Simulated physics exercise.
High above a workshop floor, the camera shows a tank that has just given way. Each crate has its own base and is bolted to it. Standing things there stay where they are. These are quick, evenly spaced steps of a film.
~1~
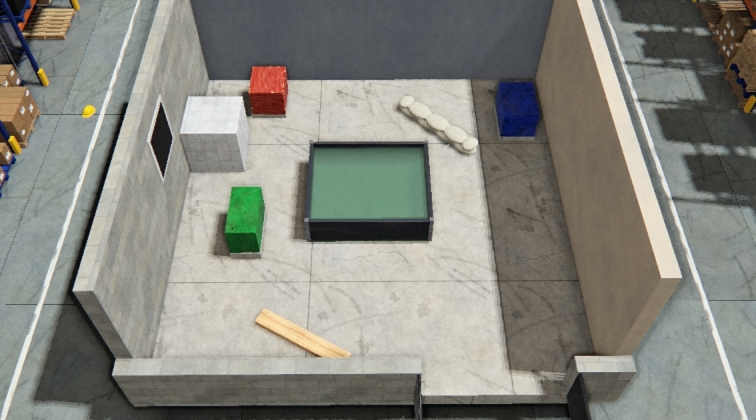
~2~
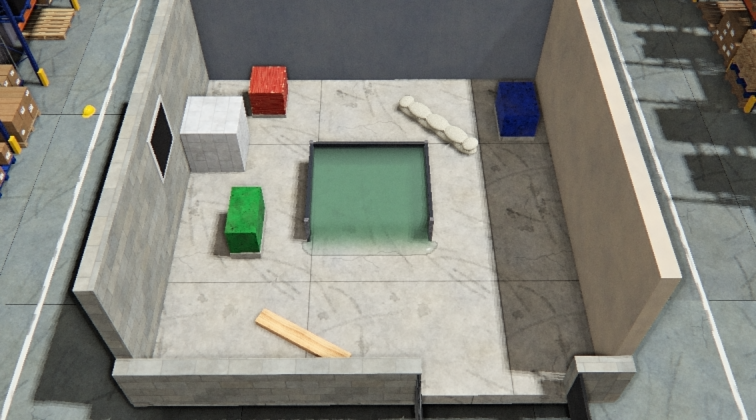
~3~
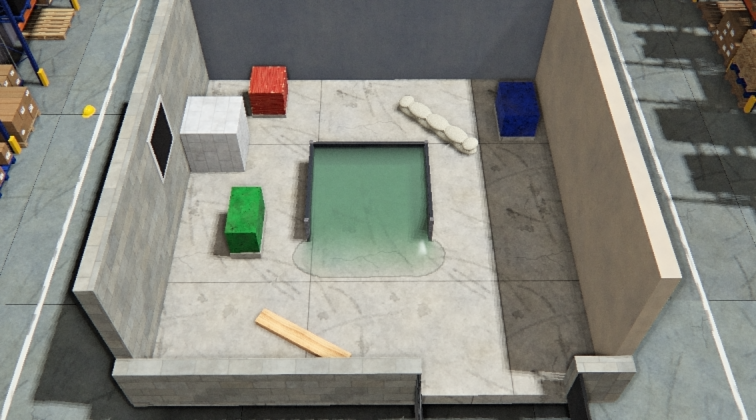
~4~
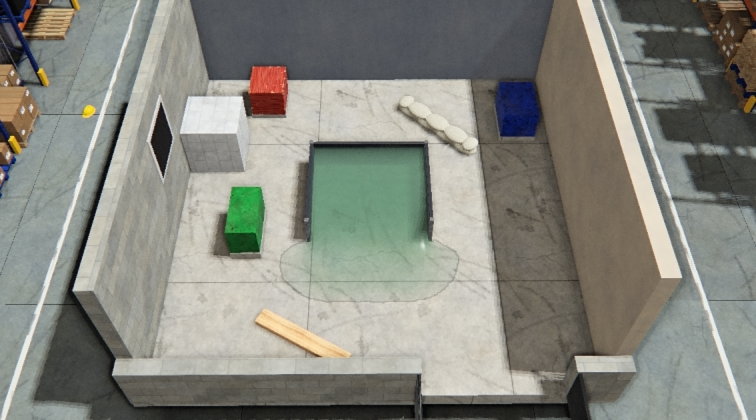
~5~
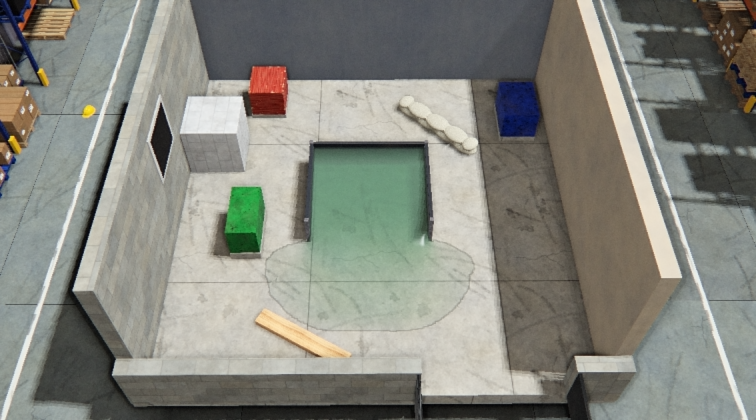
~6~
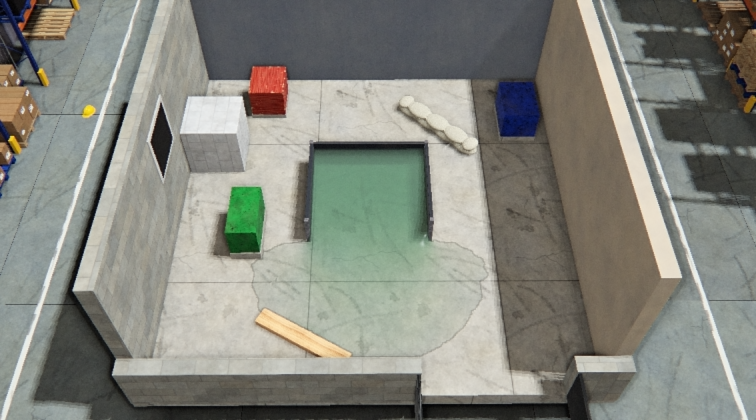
The video shows a walled concrete area with a dark-framed tank of green water among colored blocks, a plank and sandbags; the tank's near side opens, and water spreads forward across the floor, widening and reaching around the plank.
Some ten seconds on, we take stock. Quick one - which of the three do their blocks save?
Green crate saved, blue crate saved, red crate saved.
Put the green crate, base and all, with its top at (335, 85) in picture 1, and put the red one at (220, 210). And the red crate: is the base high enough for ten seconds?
As far as I can tell, the red crate is flooded.
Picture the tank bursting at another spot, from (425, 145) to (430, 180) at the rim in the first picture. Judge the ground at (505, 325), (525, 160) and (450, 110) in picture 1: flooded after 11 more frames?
Taking the points one after the other, they come out not soaked, inundated and not soaked.
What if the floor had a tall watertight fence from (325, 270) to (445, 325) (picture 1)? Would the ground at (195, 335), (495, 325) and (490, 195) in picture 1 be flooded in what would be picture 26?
Taking the three spots in order: Soaked, soaked, spared.
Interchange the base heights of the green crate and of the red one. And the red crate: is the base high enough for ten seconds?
I'd say the red crate is unharmed.
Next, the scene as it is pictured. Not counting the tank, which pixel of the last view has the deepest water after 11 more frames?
Deepest point: About (374, 380).
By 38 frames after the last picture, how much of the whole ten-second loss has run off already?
By my reckoning, 80 %.
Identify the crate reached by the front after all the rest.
The answer here is the red one.
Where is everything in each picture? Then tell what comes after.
In the first frame, the water tank at (369, 183) is whole and still.
In the second frame, the front is at (307, 247), out from the gap at (369, 232).
In the third frame, the front is at (299, 256), out from the gap at (369, 234).
In the fourth frame, water pours out at (369, 234) and has run to (294, 278).
In the fifth frame, the front is at (292, 308), out from the gap at (369, 235).
In the sixth frame, water pours out at (369, 235) and has run to (422, 349).
A moment on, water covers 25 % of the floor; the green crate water round its plinth, the blue crate not reached, the red crate not reached.
Next, water covers 30 % of the floor; the green crate water round its plinth, the blue crate not reached, the red crate not reached.
Then, water covers 35 % of the floor; the green crate water round its plinth, the blue crate not reached, the red crate not reached.
Later, water covers 55 % of the floor; the green crate water round its plinth, the blue crate not reached, the red crate not reached.
In the end, water covers 75 % of the floor; the green crate stayed above the water, the blue crate stayed above the water, the red crate stayed above the water.
